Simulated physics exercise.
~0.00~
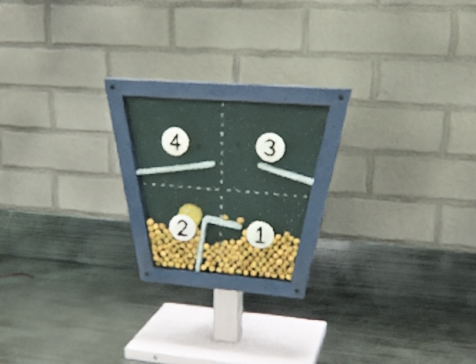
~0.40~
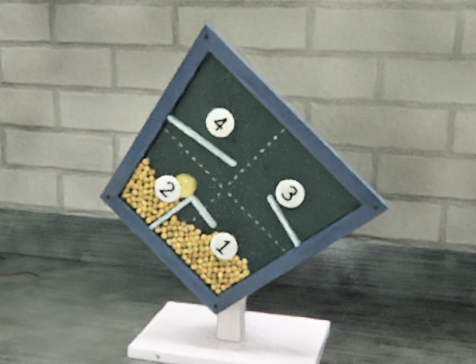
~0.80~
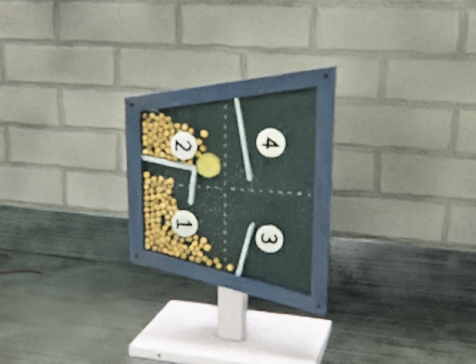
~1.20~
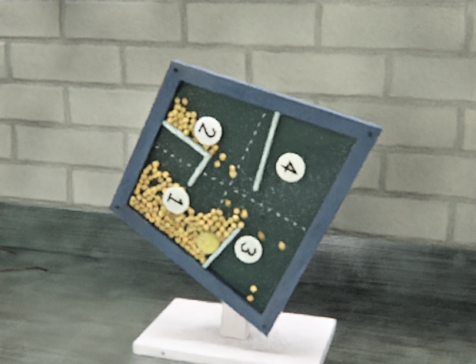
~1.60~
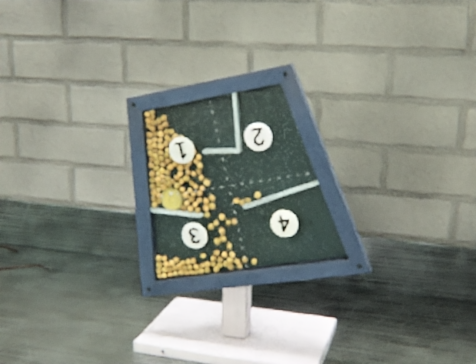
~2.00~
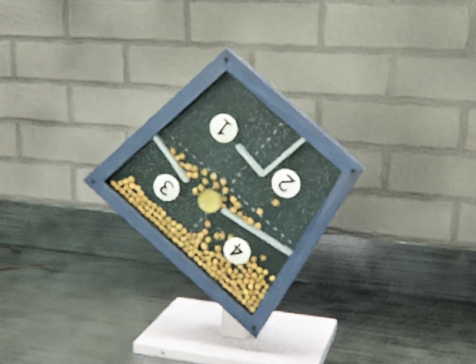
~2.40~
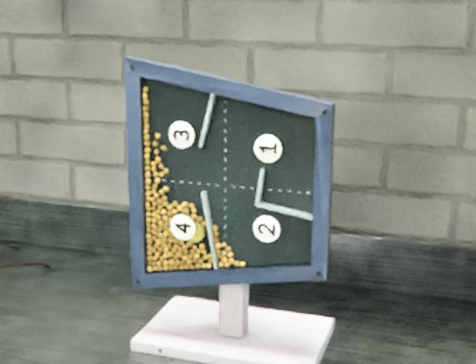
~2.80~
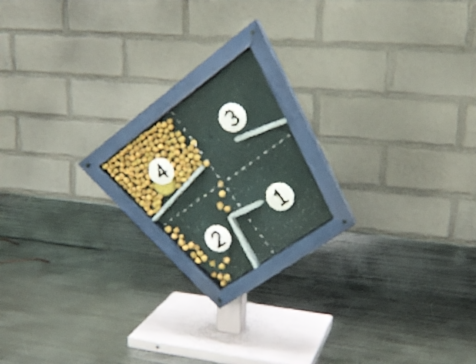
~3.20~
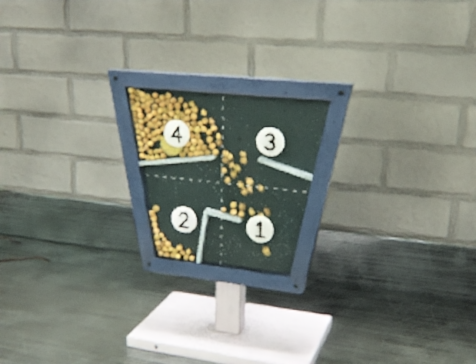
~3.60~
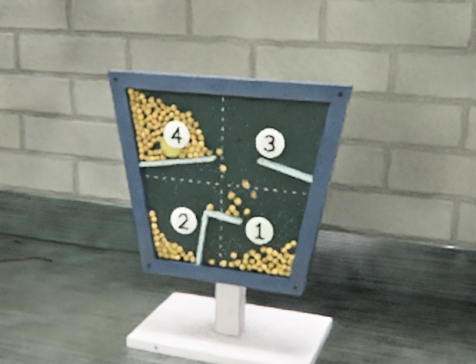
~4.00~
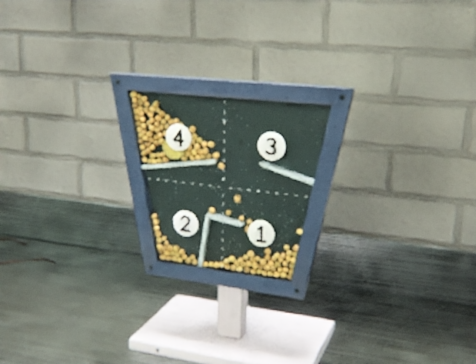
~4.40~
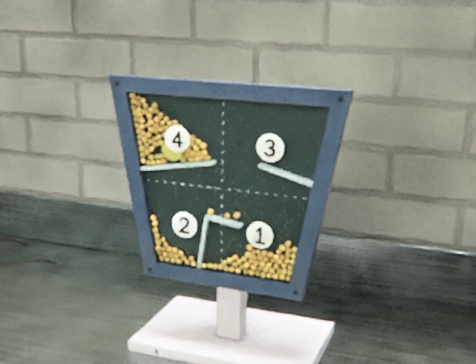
A square puzzle box with a blue-grey frame and dark green back stands on a white pedestal before a pale brick wall, seen from the front, with chickpeas and a yellow disc lying low inside. Pale ledges jut among four numbered quarters. The box turns clockwise onto its side, and the chickpeas slide and spill past the ledges. It keeps turning clockwise through upside down, carrying the disc into quarter four. Upright again, it stops while chickpeas trickle down to quarter one. Finally, the disc rests on the upper left ledge among many chickpeas, with the others heaped along the bottom.
